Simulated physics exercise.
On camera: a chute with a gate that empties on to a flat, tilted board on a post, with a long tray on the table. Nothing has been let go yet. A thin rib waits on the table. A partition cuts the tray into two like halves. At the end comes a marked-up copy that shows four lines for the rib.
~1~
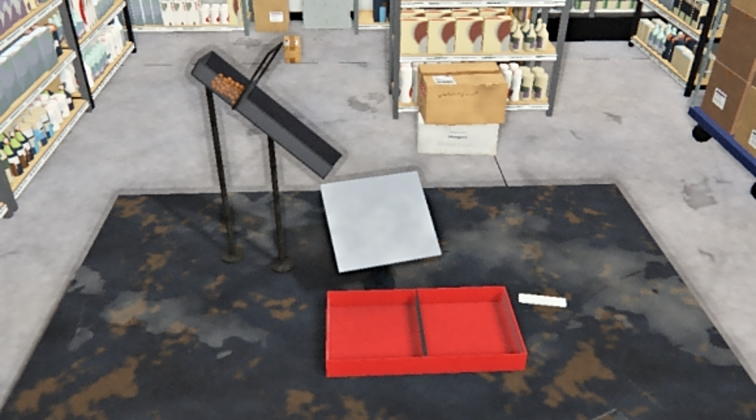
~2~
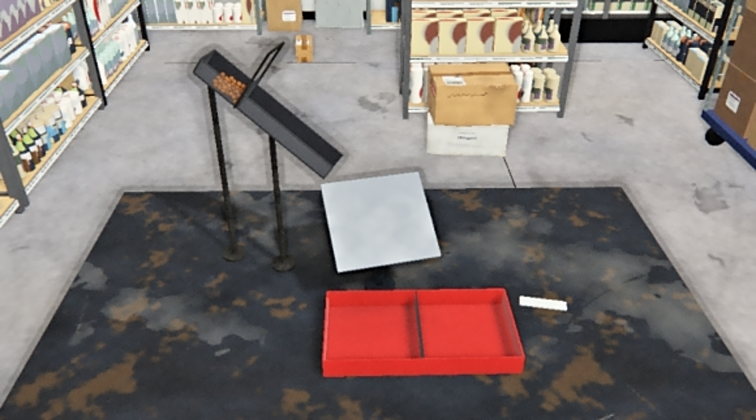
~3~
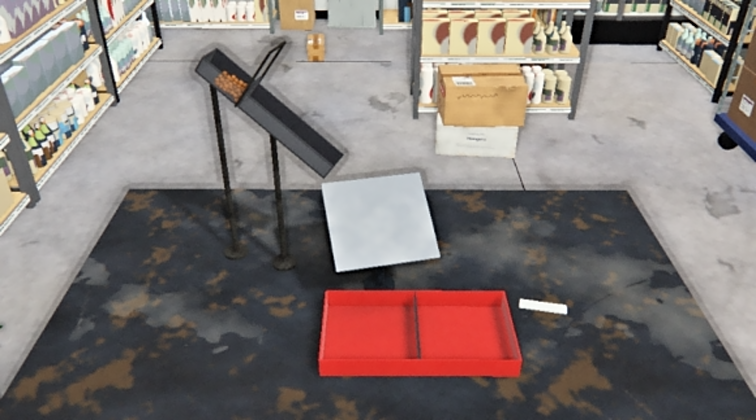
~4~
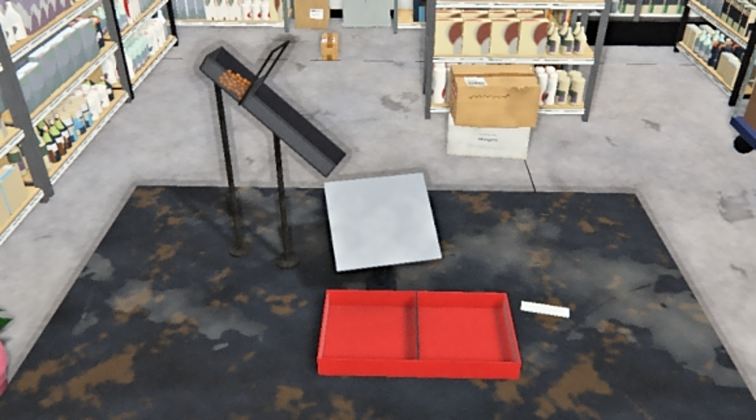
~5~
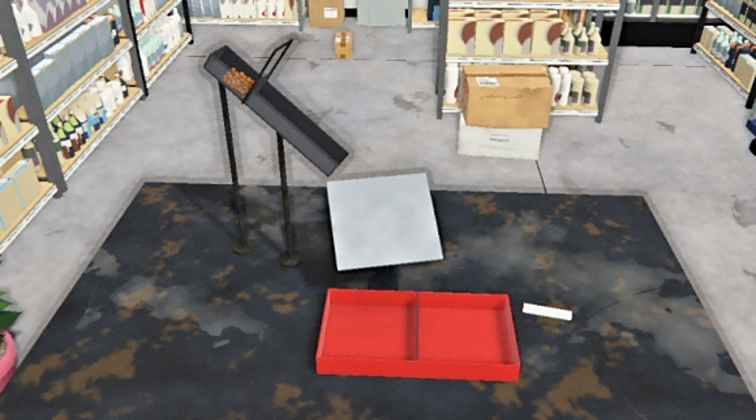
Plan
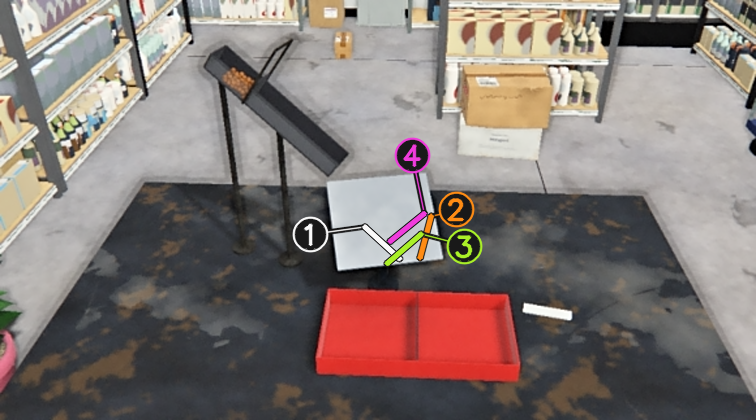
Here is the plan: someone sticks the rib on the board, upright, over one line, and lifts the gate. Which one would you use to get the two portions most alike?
The best line is 2.
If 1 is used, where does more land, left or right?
The right half.
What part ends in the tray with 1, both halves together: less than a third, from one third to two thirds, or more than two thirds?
Line 1 gives more than two thirds.
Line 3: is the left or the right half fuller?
Left.
On the marked copy, line 1 from (364, 226) to (399, 258); line 2 from (431, 216) to (420, 257); line 3 from (421, 234) to (387, 263); line 4 from (424, 213) to (390, 241).
With 1, of what is caught, only a few in the left half, all but a few in the right.
With 2, of what is caught, close to half in the left half, close to half in the right.
With 3, of what is caught, all but a few in the left half, a small share in the right.
With 4, of what is caught, all but a few in the left half, a small share in the right.
